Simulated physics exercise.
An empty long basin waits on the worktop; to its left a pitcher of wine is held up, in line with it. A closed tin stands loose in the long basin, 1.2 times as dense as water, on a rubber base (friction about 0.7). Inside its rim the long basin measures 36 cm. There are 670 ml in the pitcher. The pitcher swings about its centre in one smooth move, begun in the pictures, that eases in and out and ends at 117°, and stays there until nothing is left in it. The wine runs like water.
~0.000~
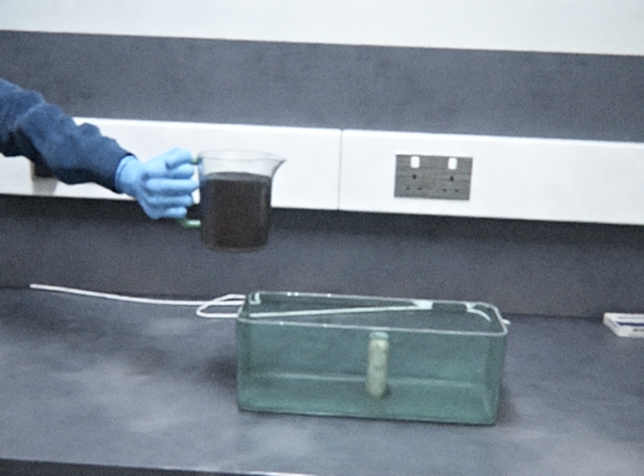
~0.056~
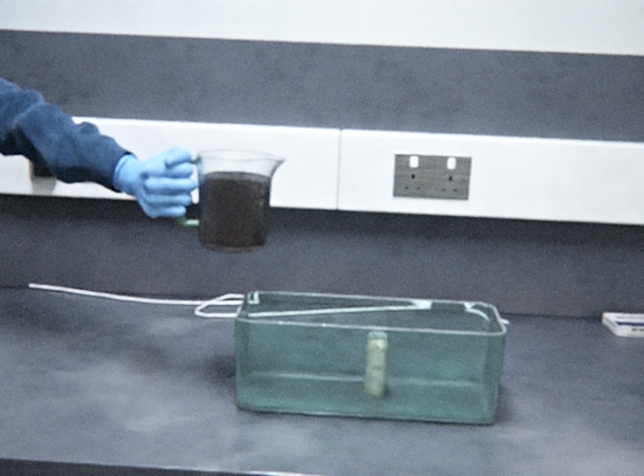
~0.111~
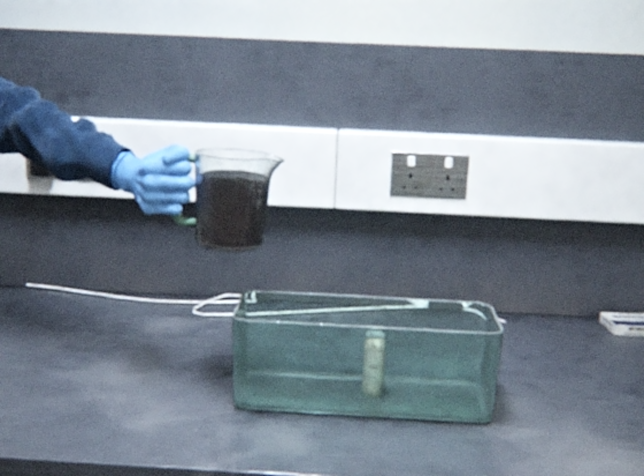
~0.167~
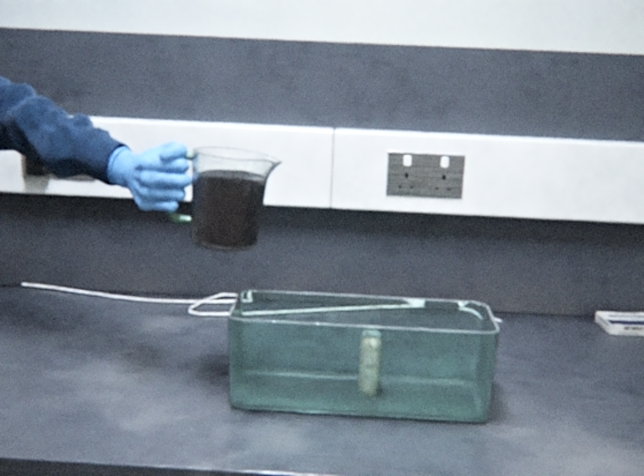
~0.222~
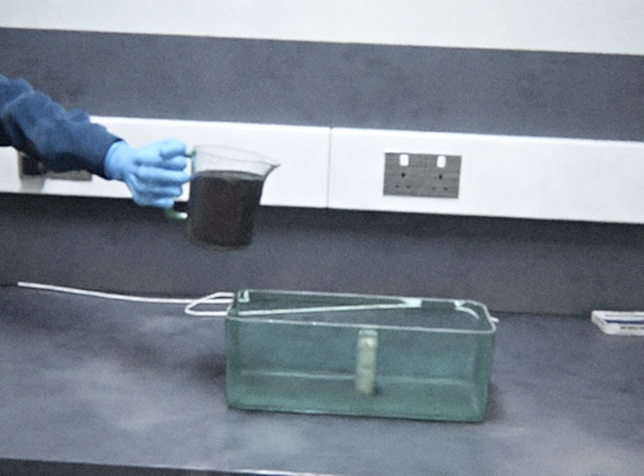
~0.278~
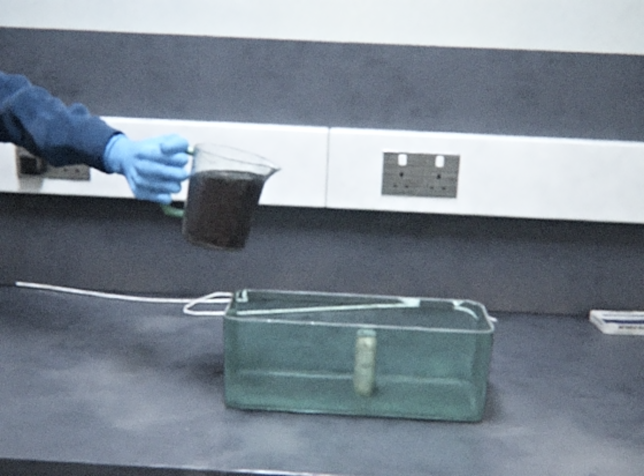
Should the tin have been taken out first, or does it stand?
The tin remains upright.
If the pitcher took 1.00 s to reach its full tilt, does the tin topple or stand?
Then it keeps standing.
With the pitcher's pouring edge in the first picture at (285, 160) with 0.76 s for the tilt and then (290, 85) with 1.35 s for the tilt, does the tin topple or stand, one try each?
First it keeps standing; then it remains upright.
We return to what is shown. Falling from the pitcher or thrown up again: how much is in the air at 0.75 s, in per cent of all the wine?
About 14 per cent.
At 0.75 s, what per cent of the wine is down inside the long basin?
Near 3 in a hundred.
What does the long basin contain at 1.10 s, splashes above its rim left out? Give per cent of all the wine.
Near 62 in a hundred.
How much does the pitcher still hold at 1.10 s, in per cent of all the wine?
Near 20 in a hundred.
Then, 0.75 s in, the tilt is 69° and 83 per cent is still to pour; the tin stands where it began.
Then, 1.10 s in, the tilt is 107° and 20 per cent is still to pour; the tin stands where it began.
Then, 1.46 s in, the tilt is 117° and 0 per cent is still to pour; the tin stands where it began.
Then, 1.85 s in, the tilt is 117° and 0 per cent is still to pour; the tin stands where it began.
Finally, the tin stands where it began.
